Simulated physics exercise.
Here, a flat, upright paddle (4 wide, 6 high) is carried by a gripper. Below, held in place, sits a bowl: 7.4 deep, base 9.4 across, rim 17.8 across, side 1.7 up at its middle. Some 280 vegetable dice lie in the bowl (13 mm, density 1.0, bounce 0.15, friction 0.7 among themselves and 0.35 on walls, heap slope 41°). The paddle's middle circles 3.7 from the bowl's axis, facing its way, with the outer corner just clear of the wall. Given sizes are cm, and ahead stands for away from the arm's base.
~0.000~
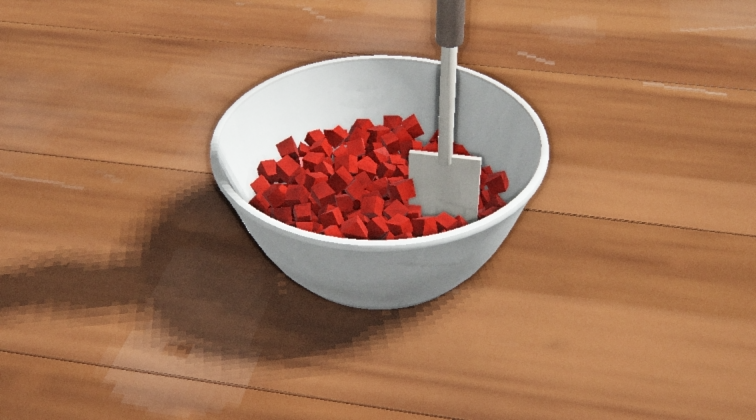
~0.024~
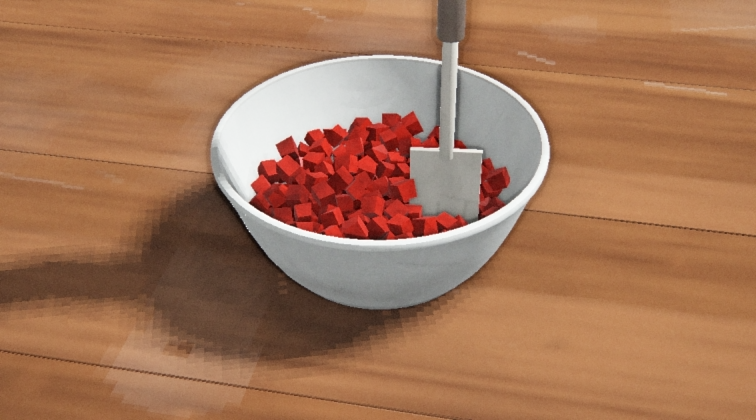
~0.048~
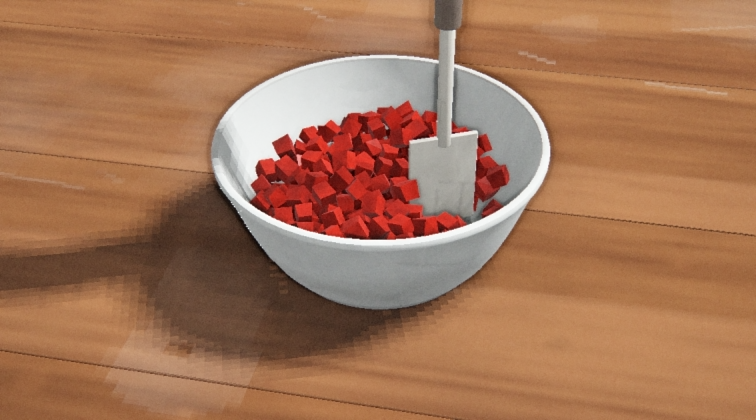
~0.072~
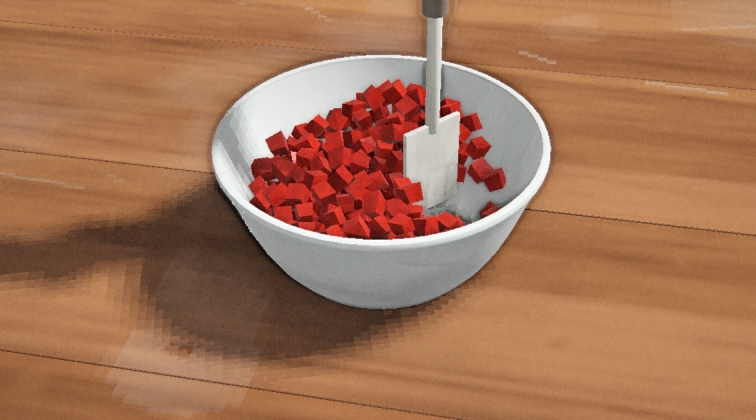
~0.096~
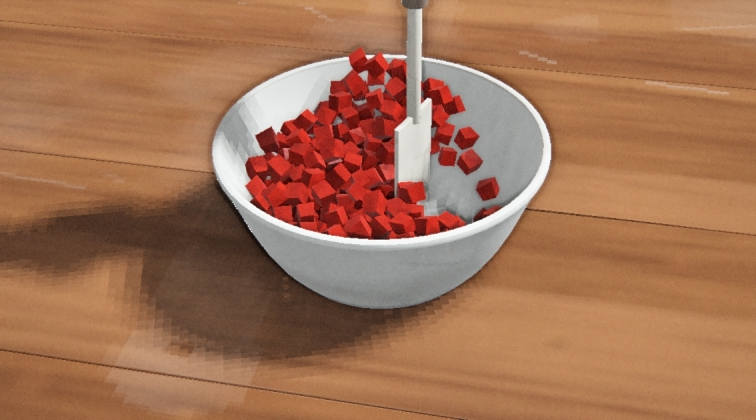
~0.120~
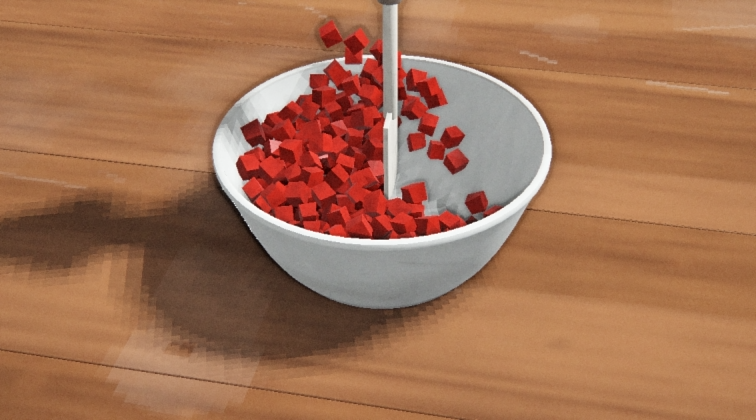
A white bowl sits still while an upright paddle sweeps red cubes up its far side.
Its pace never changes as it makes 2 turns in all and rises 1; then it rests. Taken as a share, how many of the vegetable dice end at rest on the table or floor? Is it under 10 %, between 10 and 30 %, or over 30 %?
Over 30 %.
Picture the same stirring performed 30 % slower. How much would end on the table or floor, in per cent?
Estimate: Near 25 in a hundred.
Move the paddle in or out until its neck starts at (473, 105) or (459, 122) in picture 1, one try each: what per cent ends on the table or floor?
45 and 50 per cent.
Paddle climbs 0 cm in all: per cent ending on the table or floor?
It comes to some 35 per cent.
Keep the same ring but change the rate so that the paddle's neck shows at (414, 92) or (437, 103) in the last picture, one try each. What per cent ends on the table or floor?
Near 30 per cent for the first, near 20 per cent for the second.
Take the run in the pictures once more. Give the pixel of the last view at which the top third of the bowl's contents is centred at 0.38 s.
Upper-third centre: Approx. (483, 169) px.
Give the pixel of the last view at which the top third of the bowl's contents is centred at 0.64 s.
The centre is roughly (305, 210).
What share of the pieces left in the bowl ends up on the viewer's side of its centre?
I'd put it at roughly 35 per cent.
After 0.38 s, 337° round, highest piece 11 above the table; 234 in the bowl, 27 on the table or floor, 20 in flight or on the tool.
After 0.64 s, 220° round, highest piece 10 above the table; 207 in the bowl, 64 on the table or floor, 10 in flight or on the tool.
After 0.97 s, 0° round, highest piece 7 above the table; 177 in the bowl, 104 on the table or floor.
After 1.67 s, 0° round, highest piece 7 above the table; 177 in the bowl, 104 on the table or floor.
At rest, 177 in the bowl, 104 on the table or floor. That is 37 % on the table or floor.
